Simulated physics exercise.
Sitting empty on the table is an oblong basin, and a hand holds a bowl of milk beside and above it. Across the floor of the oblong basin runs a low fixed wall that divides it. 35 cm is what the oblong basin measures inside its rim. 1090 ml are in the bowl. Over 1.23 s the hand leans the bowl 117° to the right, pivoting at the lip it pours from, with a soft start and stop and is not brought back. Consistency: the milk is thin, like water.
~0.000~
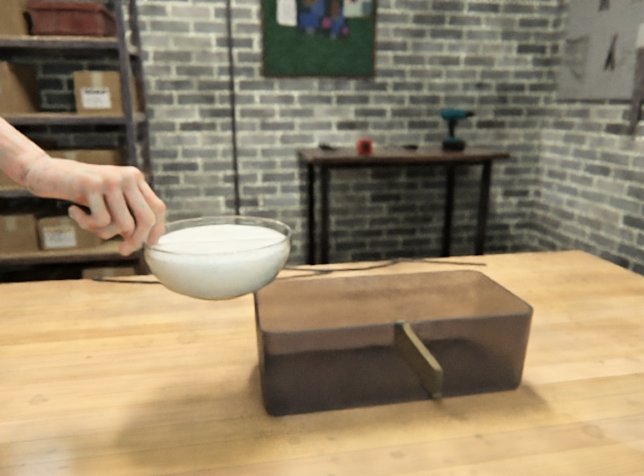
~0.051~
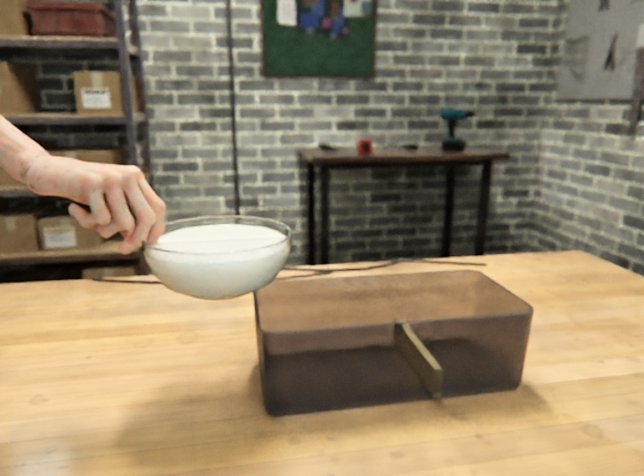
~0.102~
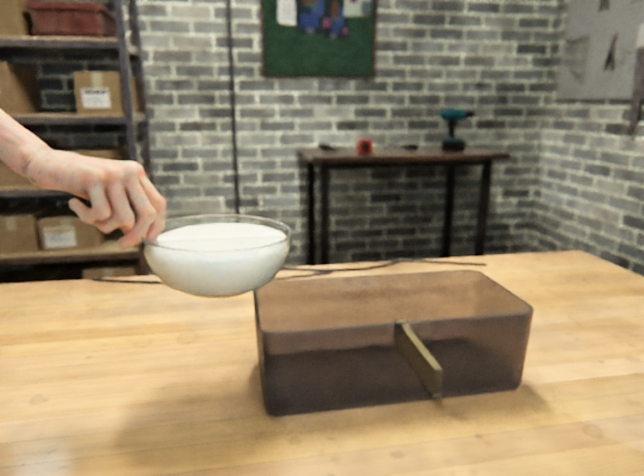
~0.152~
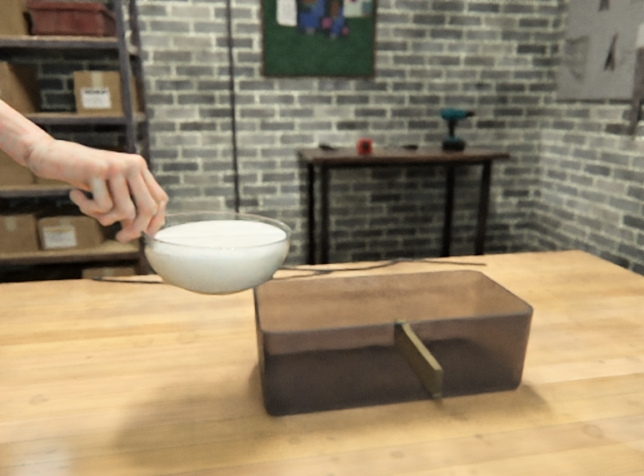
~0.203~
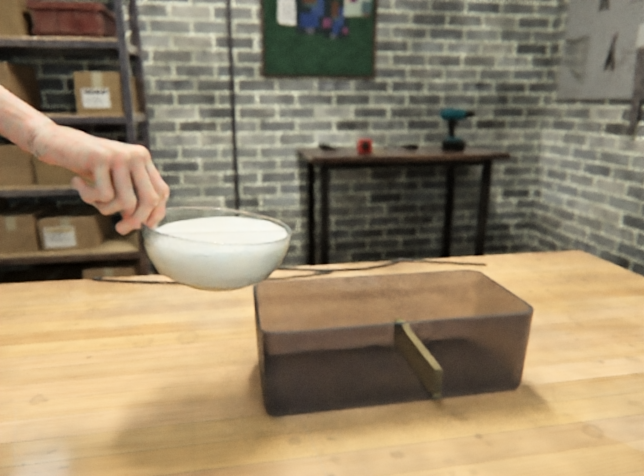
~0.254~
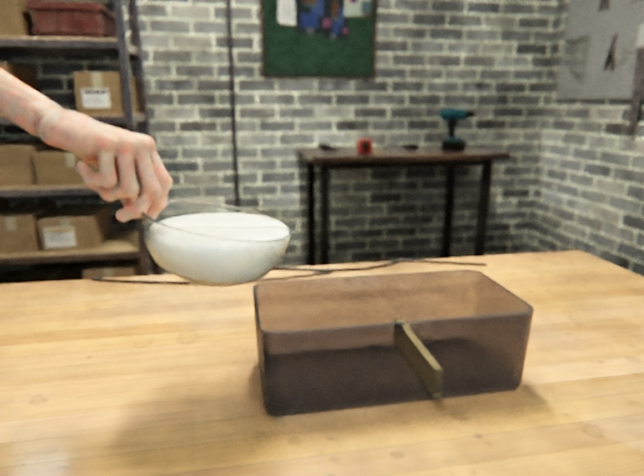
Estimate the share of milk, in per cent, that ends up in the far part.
About 14 per cent.
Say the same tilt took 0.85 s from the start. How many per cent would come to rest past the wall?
In that case, some 15 percent.
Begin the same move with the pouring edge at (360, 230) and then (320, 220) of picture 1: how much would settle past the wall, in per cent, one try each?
Near 70 in a hundred on the first go and near 30 in a hundred on the second.
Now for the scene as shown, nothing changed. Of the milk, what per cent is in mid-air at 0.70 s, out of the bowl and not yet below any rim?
I'd put it at about 42 percent.
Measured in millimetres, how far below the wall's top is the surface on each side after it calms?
Left: Roughly 14 mm; right: Roughly 32 mm.
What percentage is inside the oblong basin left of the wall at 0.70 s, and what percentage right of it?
Some 24 per cent left and 0 right.
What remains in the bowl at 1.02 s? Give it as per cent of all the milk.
Some 0 per cent.
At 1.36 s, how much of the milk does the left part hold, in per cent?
Around 86 in a hundred.
Then, 0.70 s in, the tilt is 71° and 34 per cent is still to pour, 23 is left of the wall and 0 right of it.
Then, 1.02 s in, the tilt is 109° and 0 per cent is still to pour, 85 is left of the wall and 8 right of it.
Then, 1.36 s in, the tilt is 117° and 0 per cent is still to pour, 86 is left of the wall and 13 right of it.
Then, 1.73 s in, the tilt is 117° and 0 per cent is still to pour, 85 is left of the wall and 14 right of it.
Finally, 85 per cent lies left of the wall, 14 right of it and 1 outside.
